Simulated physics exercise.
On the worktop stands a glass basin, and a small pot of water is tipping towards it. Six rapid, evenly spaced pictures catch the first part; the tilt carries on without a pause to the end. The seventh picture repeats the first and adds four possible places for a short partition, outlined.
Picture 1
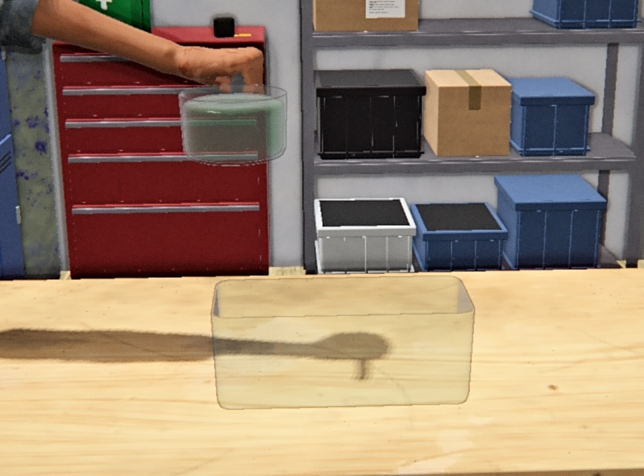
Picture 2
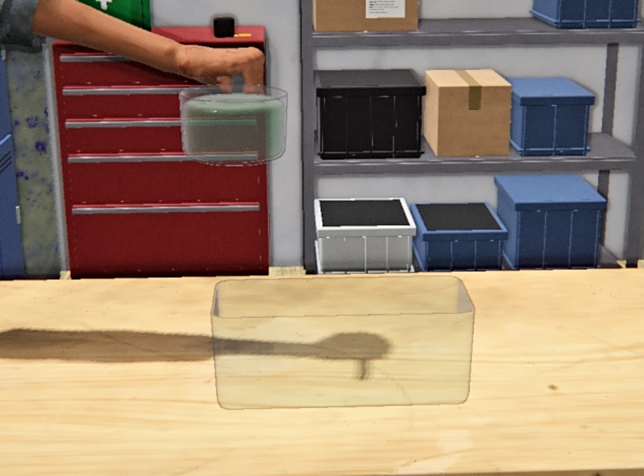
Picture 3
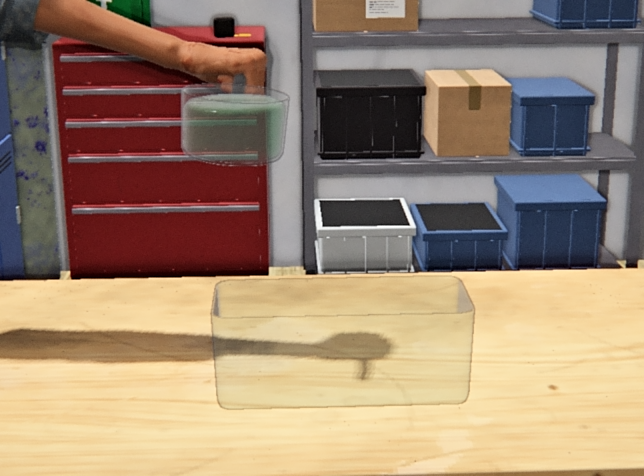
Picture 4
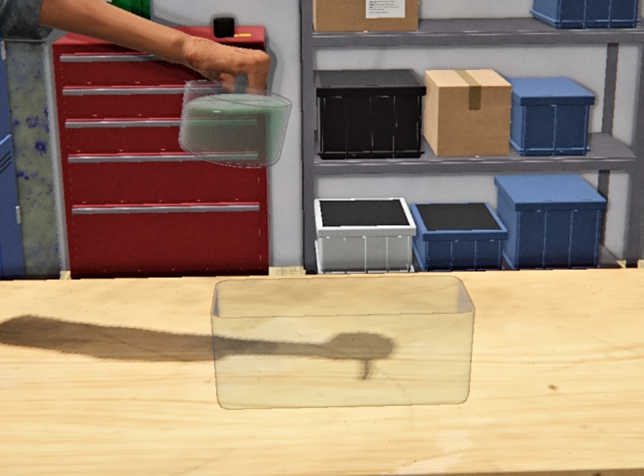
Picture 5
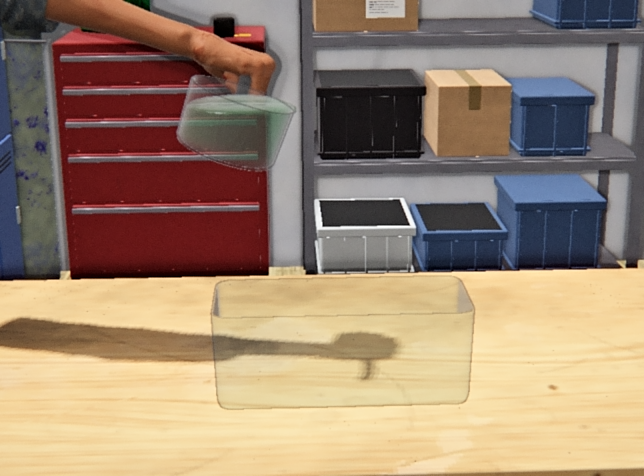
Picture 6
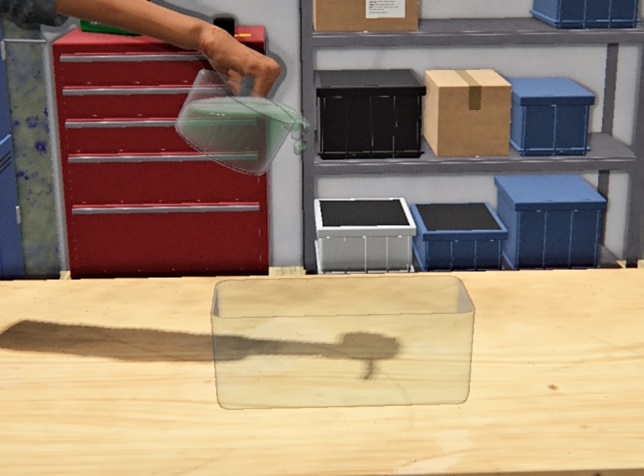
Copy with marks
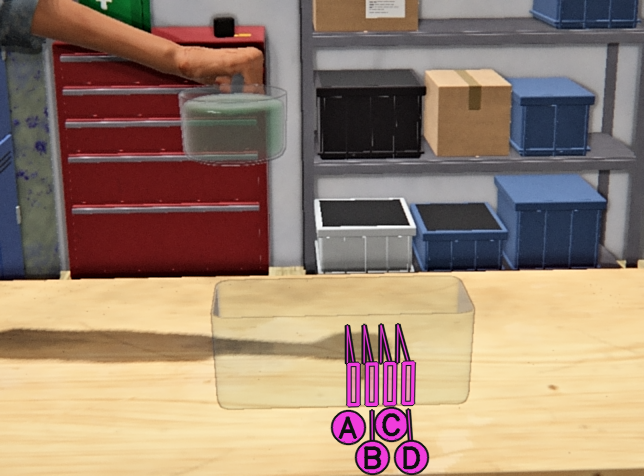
In a workshop, a hand tilting a small clear pot of greenish water rightward above a glass basin, liquid slipping over the lip.
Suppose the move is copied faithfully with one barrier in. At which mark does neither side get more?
Use slot B.
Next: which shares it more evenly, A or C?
A it is.
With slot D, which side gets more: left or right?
The left side.
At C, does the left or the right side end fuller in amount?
The left side.
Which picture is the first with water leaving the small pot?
In picture 5.
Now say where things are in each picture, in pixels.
The first frame shows upright, lip at (284, 92); basin from (217, 407) to (469, 401); nothing has left yet.
The second frame shows upright, lip at (285, 93); nothing has left yet.
The third frame shows tipped about 5°, lip at (287, 96); nothing has left yet.
The fourth frame shows tipped about 11°, lip at (290, 102); nothing has left yet.
The fifth frame shows tipped about 19°, lip at (292, 110); water is over the lip, down to (292, 110).
The sixth frame shows tipped about 29°, lip at (293, 120); water is over the lip, down to (299, 151).
In magenta, A at (353, 411); B at (372, 411); C at (390, 410); D at (408, 410).
With A, about 31 % ends left of the wall and 68 % right of it.
With B, about 53 % ends left of the wall and 46 % right of it.
With C, about 84 % ends left of the wall and 15 % right of it.
With D, about 96 % ends left of the wall and 3 % right of it.
